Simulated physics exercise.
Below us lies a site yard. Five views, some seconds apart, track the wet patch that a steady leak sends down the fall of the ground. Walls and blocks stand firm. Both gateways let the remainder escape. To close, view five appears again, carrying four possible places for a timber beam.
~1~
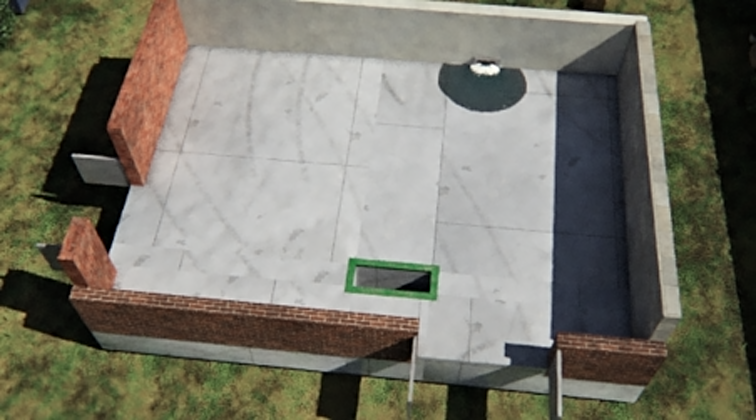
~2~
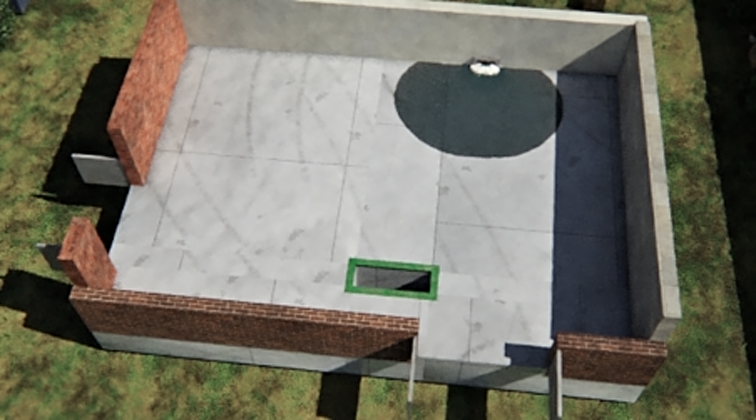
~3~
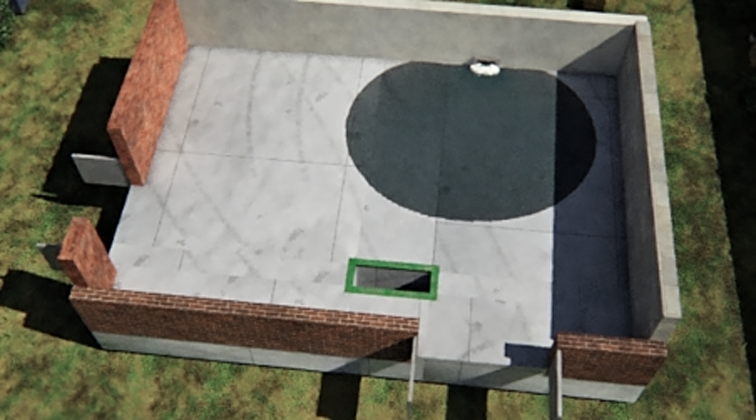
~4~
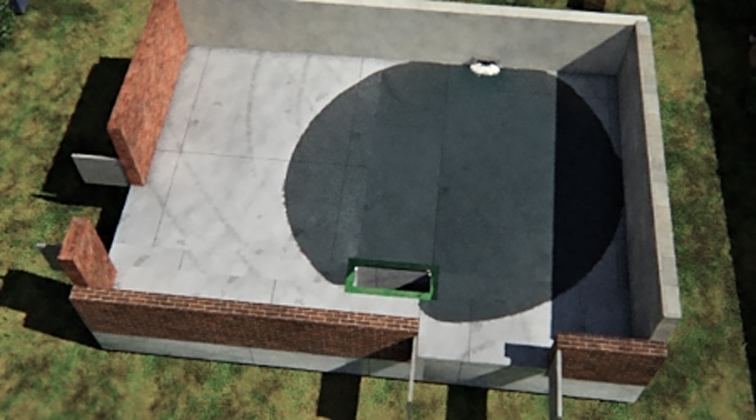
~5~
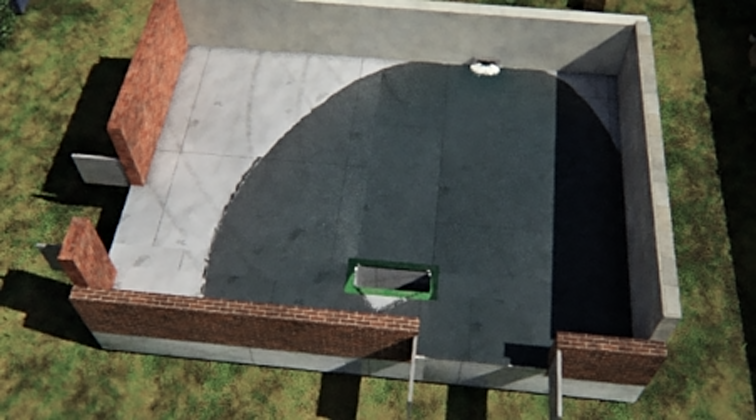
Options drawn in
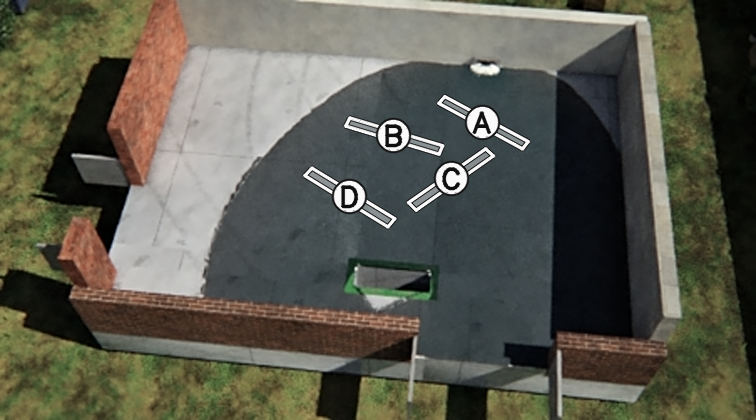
A dark wet patch spreads from the back wall across the yard and around the green drain.
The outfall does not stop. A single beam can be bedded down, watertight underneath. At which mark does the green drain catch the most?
Choose D.
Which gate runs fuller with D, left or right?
The right gate.
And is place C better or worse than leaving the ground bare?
Worse.
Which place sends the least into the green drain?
Place A.
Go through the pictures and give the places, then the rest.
Outfall at (486, 62); green drain at (392, 279); open gate at (131, 228); open gate at (482, 349); water covers 3 % of the ground and shows as far out as (465, 104); green drain still dry.
Water covers 11 % of the ground and shows as far out as (489, 156); green drain still dry.
Water covers 25 % of the ground and shows as far out as (447, 215); green drain still dry.
Water covers 47 % of the ground and shows as far out as (315, 263); green drain taking water.
Water covers 65 % of the ground and shows as far out as (221, 275); green drain taking water.
On the marked copy, A from (441, 100) to (525, 145); B from (347, 122) to (440, 149); C from (412, 206) to (489, 152); D from (308, 171) to (391, 222).
Choosing A, about 13 % of the stream runs into the green drain, about 87 % out by the gates.
Choosing B, about 20 % of the stream runs into the green drain, about 78 % out by the gates.
Choosing C, about 23 % of the stream runs into the green drain, about 77 % out by the gates.
Choosing D, about 29 % of the stream runs into the green drain, about 67 % out by the gates.
